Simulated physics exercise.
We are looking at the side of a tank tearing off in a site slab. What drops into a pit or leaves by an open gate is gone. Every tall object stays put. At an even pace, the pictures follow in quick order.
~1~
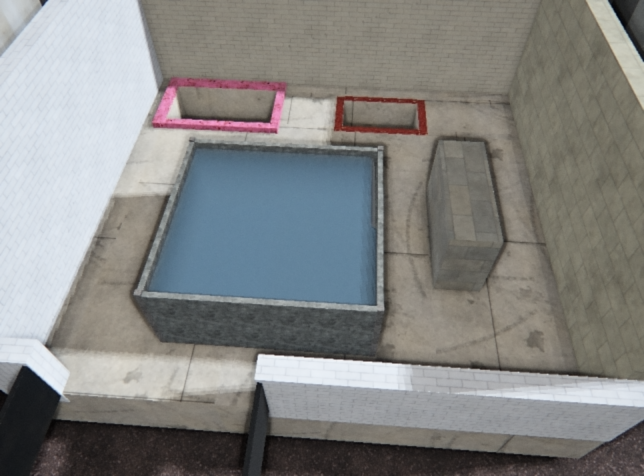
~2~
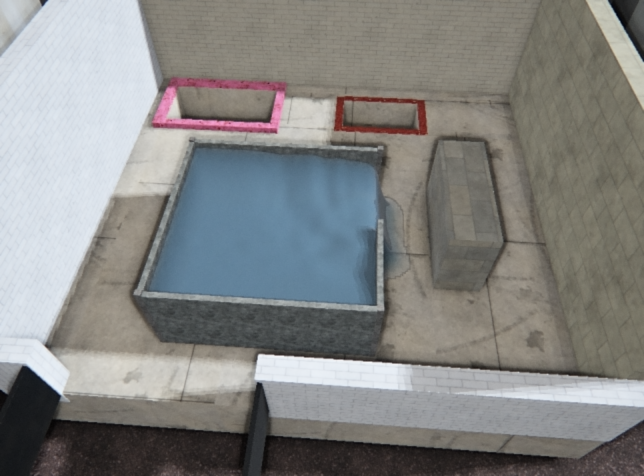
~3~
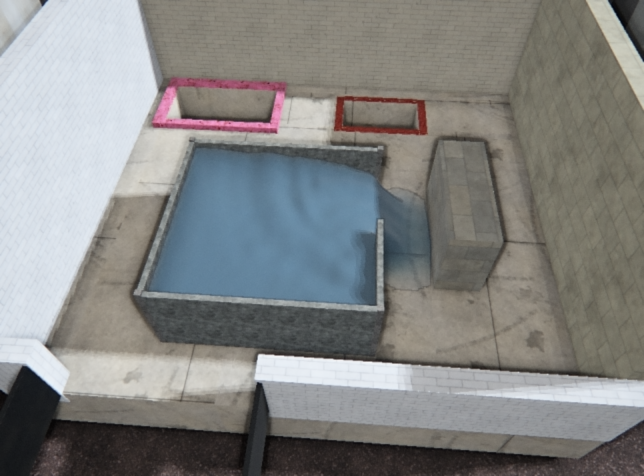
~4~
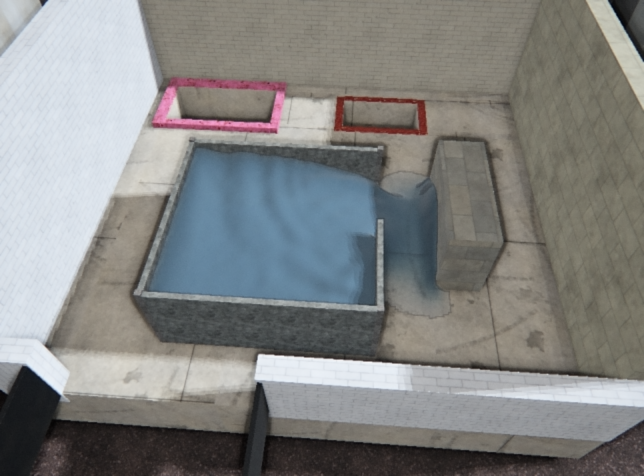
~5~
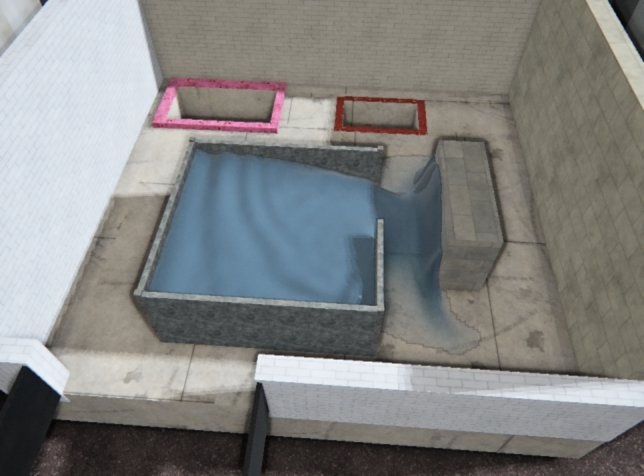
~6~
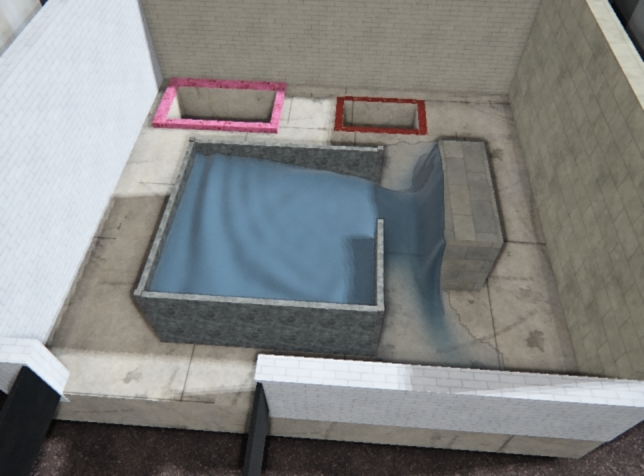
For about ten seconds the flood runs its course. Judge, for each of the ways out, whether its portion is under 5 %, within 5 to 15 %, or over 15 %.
My judgement: The gate's portion is within 5 to 15 %; the pink pit's portion is under 5 %; the red pit's portion is over 15 %.
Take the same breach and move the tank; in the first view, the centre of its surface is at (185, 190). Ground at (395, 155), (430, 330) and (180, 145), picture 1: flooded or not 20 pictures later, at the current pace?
Checking the three spots, I get swamped, swamped, high and dry.
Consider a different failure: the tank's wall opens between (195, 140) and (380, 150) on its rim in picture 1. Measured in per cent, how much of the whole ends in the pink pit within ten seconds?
Per cent to pink: 30.
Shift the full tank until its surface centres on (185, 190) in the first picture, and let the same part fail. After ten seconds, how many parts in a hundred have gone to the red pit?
The red pit gets around 30 per cent.
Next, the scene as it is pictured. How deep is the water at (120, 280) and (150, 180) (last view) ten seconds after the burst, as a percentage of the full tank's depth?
Close to 2 per cent for the first and close to 6 per cent for the second.
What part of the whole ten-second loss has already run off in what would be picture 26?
Estimated share: Close to 30 %.
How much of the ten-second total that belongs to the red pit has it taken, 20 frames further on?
By then roughly 30 percent of the ten-second total is in.
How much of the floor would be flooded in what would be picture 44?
Roughly 90 %.
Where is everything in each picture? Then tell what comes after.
In the first picture, the open tank at (274, 218) is whole and still.
In the second picture, water pours out at (373, 217) and has run to a hidden place.
In the third picture, the front is at (429, 279), out from the gap at (373, 221).
In the fourth picture, water pours out at (373, 222) and has run to (436, 310).
In the fifth picture, water pours out at (373, 223) and has run to a hidden place.
In the sixth picture, the front is at a hidden place, out from the gap at (373, 222).
A moment on, water covers 35 % of the floor; the gate 0 %, the pink pit 0 %, the red pit 2 %.
Next, water covers 50 % of the floor; the gate 0 %, the pink pit 0 %, the red pit 7 %.
Then, water covers 70 % of the floor; the gate 2 %, the pink pit 0 %, the red pit 13 %.
Later, water covers 90 % of the floor; the gate 4 %, the pink pit 0 %, the red pit 25 %.
In the end, water covers 95 % of the floor; the gate 7 %, the pink pit 0 %, the red pit 41 %.
